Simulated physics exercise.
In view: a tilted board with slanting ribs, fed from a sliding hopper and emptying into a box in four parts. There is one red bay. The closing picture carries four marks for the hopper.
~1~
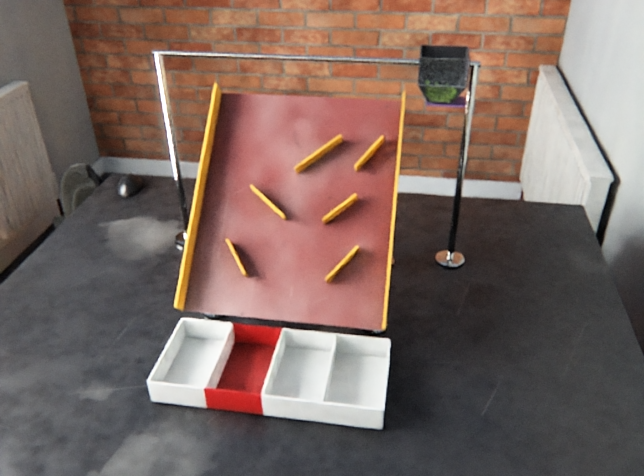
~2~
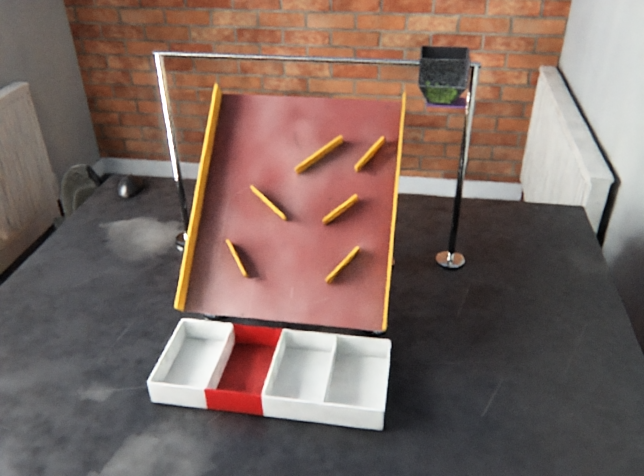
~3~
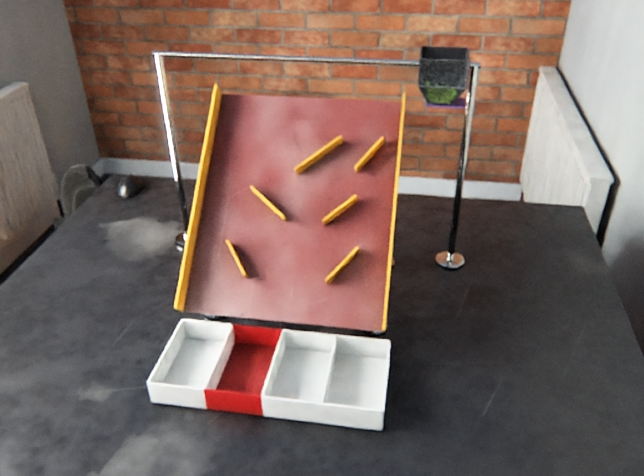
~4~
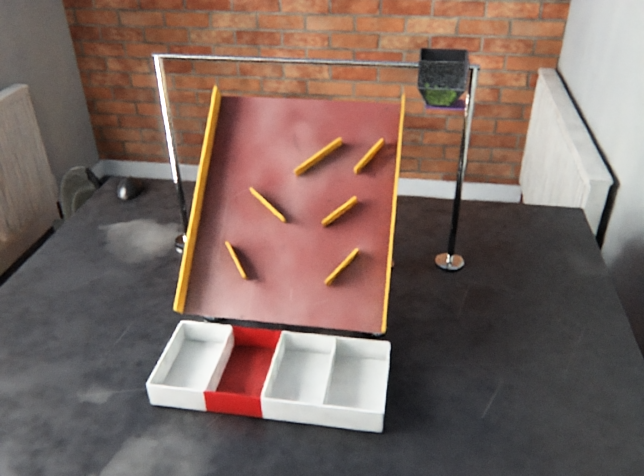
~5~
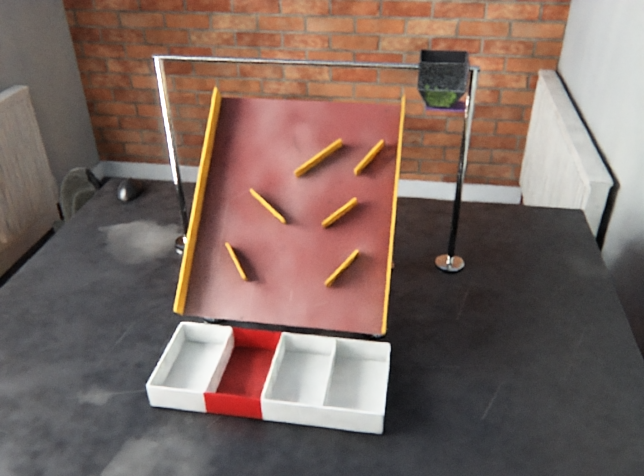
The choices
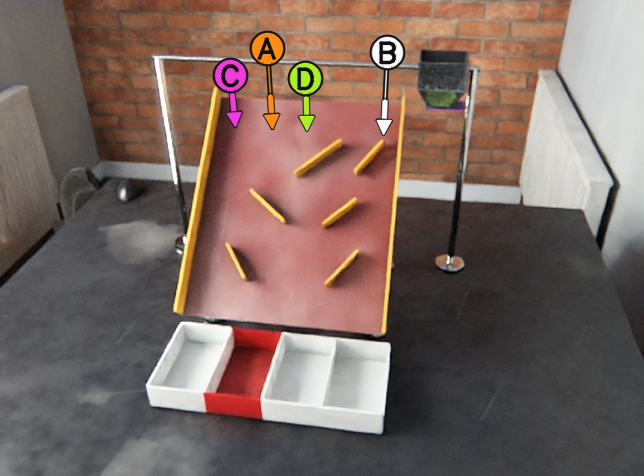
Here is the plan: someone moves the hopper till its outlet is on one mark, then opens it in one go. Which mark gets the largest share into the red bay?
The best mark is B.
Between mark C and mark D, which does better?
Here it is mark C.
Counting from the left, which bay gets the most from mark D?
The third from the left.
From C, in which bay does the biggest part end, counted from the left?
It is the first one.
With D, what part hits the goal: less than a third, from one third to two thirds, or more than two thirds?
Less than a third.
On the marked copy, mark A meets the board at (272, 123); mark B meets the board at (383, 129); mark C meets the board at (234, 121); mark D meets the board at (306, 125).
For mark A, about a tenth in the red bay, the larger part in other bays, about a tenth outside the box.
For mark B, roughly a third in the red bay, roughly a third in other bays, roughly a quarter outside the box.
For mark C, about a tenth in the red bay, the larger part in other bays, about a tenth outside the box.
For mark D, not one piece in the red bay, almost all in other bays, just a few outside the box.
